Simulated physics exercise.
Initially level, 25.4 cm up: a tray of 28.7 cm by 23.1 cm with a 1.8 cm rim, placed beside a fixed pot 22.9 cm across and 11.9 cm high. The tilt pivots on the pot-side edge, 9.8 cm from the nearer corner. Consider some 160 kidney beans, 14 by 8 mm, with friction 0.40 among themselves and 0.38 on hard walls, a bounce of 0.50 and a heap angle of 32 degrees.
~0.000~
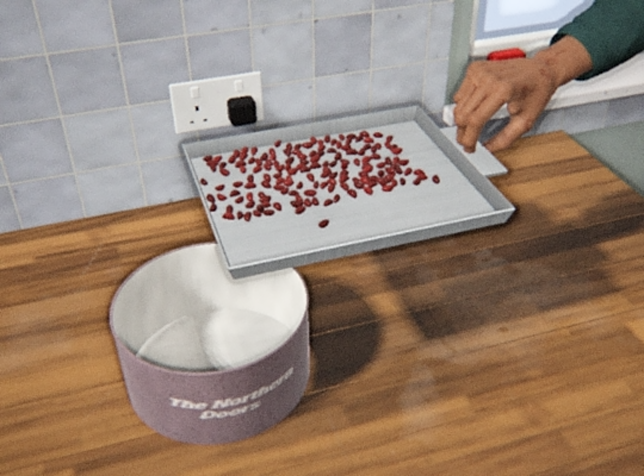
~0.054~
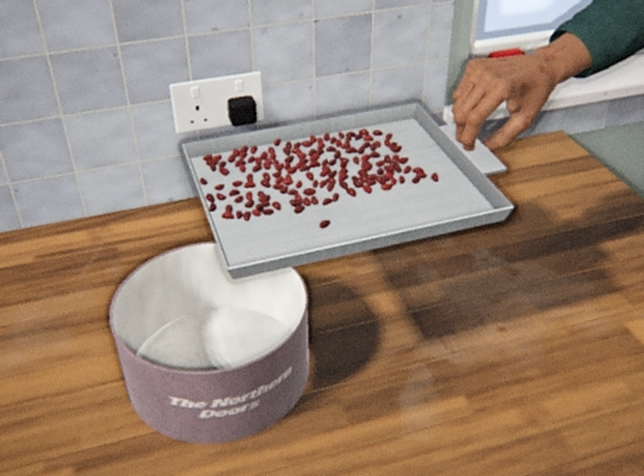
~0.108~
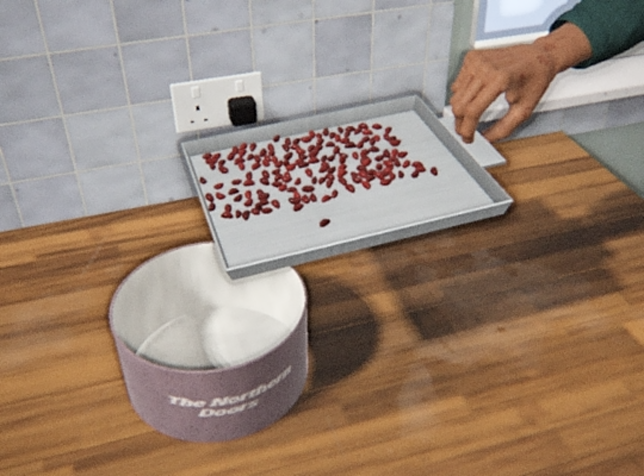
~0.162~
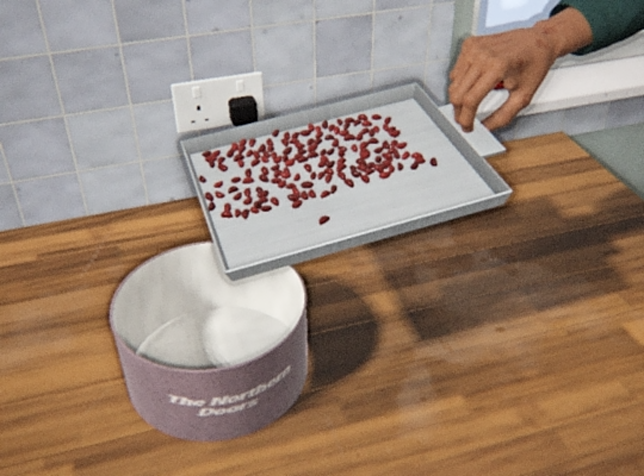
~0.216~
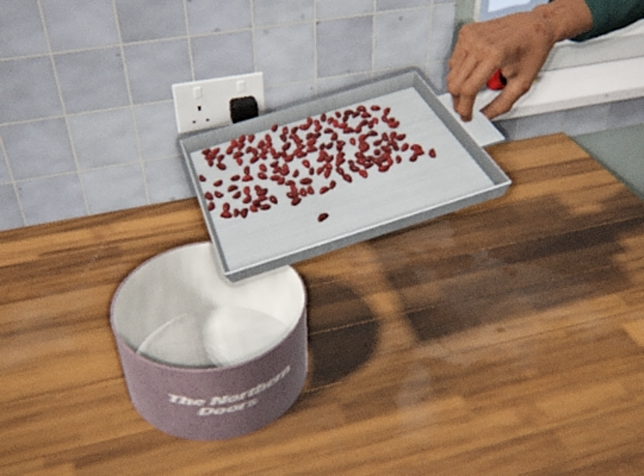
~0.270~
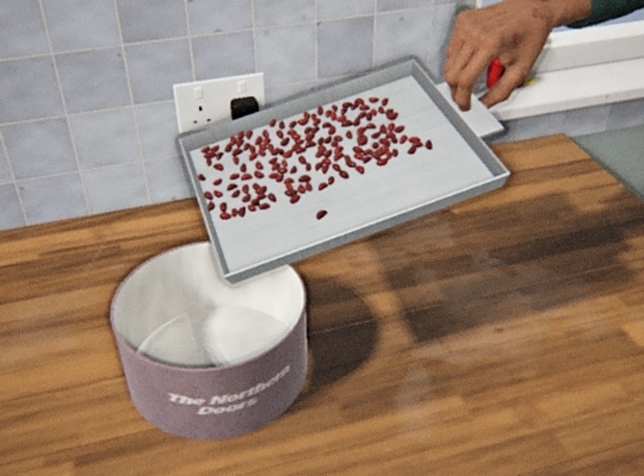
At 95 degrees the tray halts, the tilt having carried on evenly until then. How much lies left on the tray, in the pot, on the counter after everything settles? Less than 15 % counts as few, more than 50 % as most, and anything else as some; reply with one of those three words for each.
Here it is: Tray: Few, pot: Most, counter: Some.
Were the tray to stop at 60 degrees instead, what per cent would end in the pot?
Pot share: About 15 per cent.
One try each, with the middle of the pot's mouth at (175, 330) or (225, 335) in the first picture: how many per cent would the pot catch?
90 and 95 %.
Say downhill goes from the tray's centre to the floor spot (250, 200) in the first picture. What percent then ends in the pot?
That comes to around 95 per cent.
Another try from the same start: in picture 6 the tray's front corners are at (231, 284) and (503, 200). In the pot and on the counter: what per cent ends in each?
Pot 35, counter 65.
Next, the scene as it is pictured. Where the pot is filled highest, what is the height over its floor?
I'd put it at close to 1.5 centimetres.
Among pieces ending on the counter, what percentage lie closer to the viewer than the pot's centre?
Roughly 100 per cent.
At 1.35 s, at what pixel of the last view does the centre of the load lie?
Estimated load position: Around (209, 242).
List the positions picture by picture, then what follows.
Tray tilt 0 degrees, front corners at (233, 264) and (507, 207); middle of the pieces at (305, 169); pot at (210, 301), in the first frame.
Tray tilt 1 degrees, front corners at (232, 264) and (506, 205); middle of the pieces at (305, 168), in the second frame.
Tray tilt 3 degrees, front corners at (230, 265) and (505, 199); middle of the pieces at (304, 164), in the third frame.
Tray tilt 6 degrees, front corners at (229, 267) and (504, 189), lowest corner left front; middle of the pieces at (303, 159), in the fourth frame.
Tray tilt 9 degrees, front corners at (228, 269) and (503, 181), lowest corner left front; middle of the pieces at (302, 155), in the fifth frame.
Tray tilt 13 degrees, front corners at (228, 271) and (501, 172), lowest corner left front; middle of the pieces at (300, 150); pot at (210, 299). Its pace works out near 60 degrees a second, in the sixth frame.
After 0.92 s, tilt 51 degrees; the tray holds 95 %, the pot 0 %.
After 1.35 s, tilt 77 degrees; the tray holds 75 %, the pot 15 %.
After 1.86 s, tilt 95 degrees; the tray holds 0 %, the pot 65 %.
At rest (3.0 s), tray 0 %, pot 65 %, counter 35 %.
